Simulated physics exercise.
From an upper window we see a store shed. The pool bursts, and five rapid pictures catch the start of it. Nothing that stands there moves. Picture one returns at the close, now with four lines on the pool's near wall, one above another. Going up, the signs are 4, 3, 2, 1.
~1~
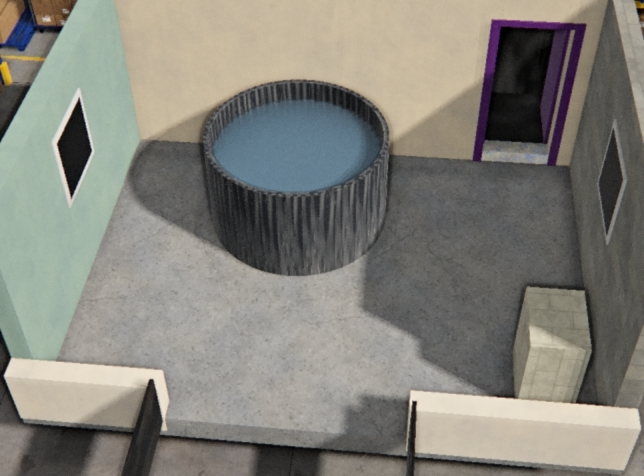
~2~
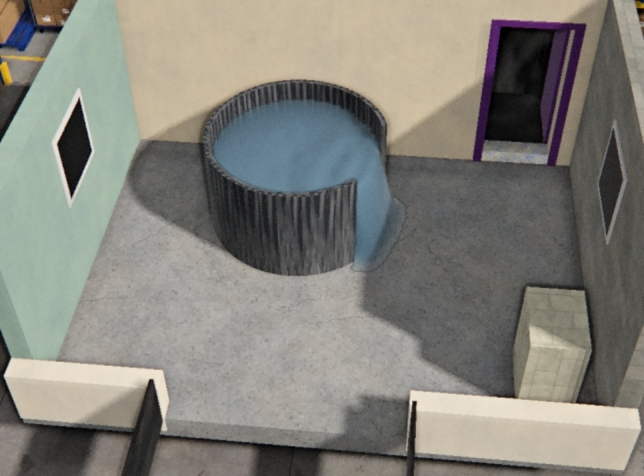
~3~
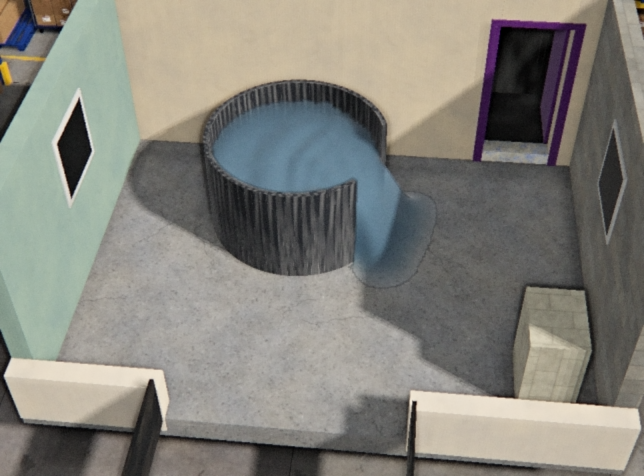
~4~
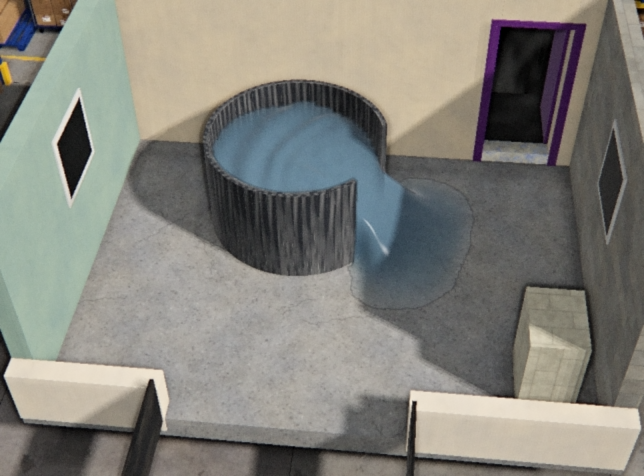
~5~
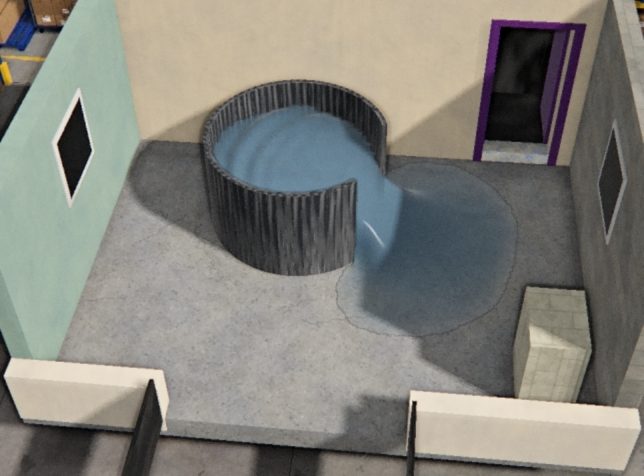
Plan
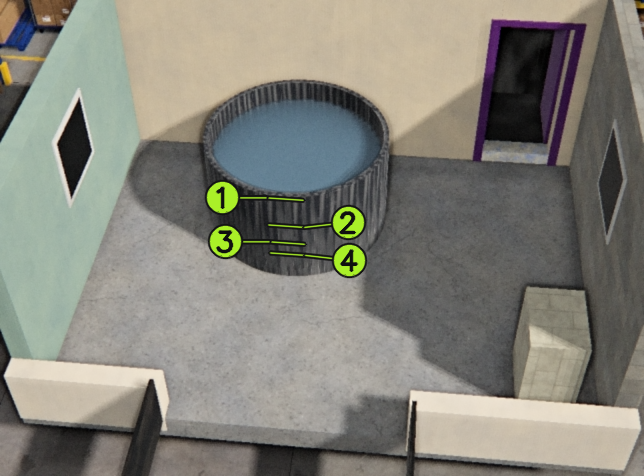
Water pouring through a gap in the right side of a round dark pool, spreading across the grey floor of a shed.
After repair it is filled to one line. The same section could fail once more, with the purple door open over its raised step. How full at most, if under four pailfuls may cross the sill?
It is 3.
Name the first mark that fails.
Here it is mark 2.
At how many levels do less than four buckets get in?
Two.
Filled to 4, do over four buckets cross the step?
No, that is safe.
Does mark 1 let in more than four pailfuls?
Yes.
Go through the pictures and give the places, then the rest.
Water in the pool at rest, its middle at (297, 150); foot of the purple doorway at (514, 162); open gate at (285, 377), in the first picture.
Front seen at (393, 206), 2 % of the ground wet, in the second picture.
Front seen at (421, 197), 5 % of the ground wet, in the third picture.
Front seen at (458, 196), 10 % of the ground wet, in the fourth picture.
Front seen at (503, 205), 20 % of the ground wet, in the fifth picture.
On the marked copy, 1 at (284, 199); 2 at (286, 226); 3 at (287, 243); 4 at (287, 254); from the bottom up 4, 3, 2, 1.
With 1, dozens of bucketfuls pour in.
With 2, about 8 bucketfuls get in.
With 3, a splash gets over, under a bucket.
With 4, nothing gets over.
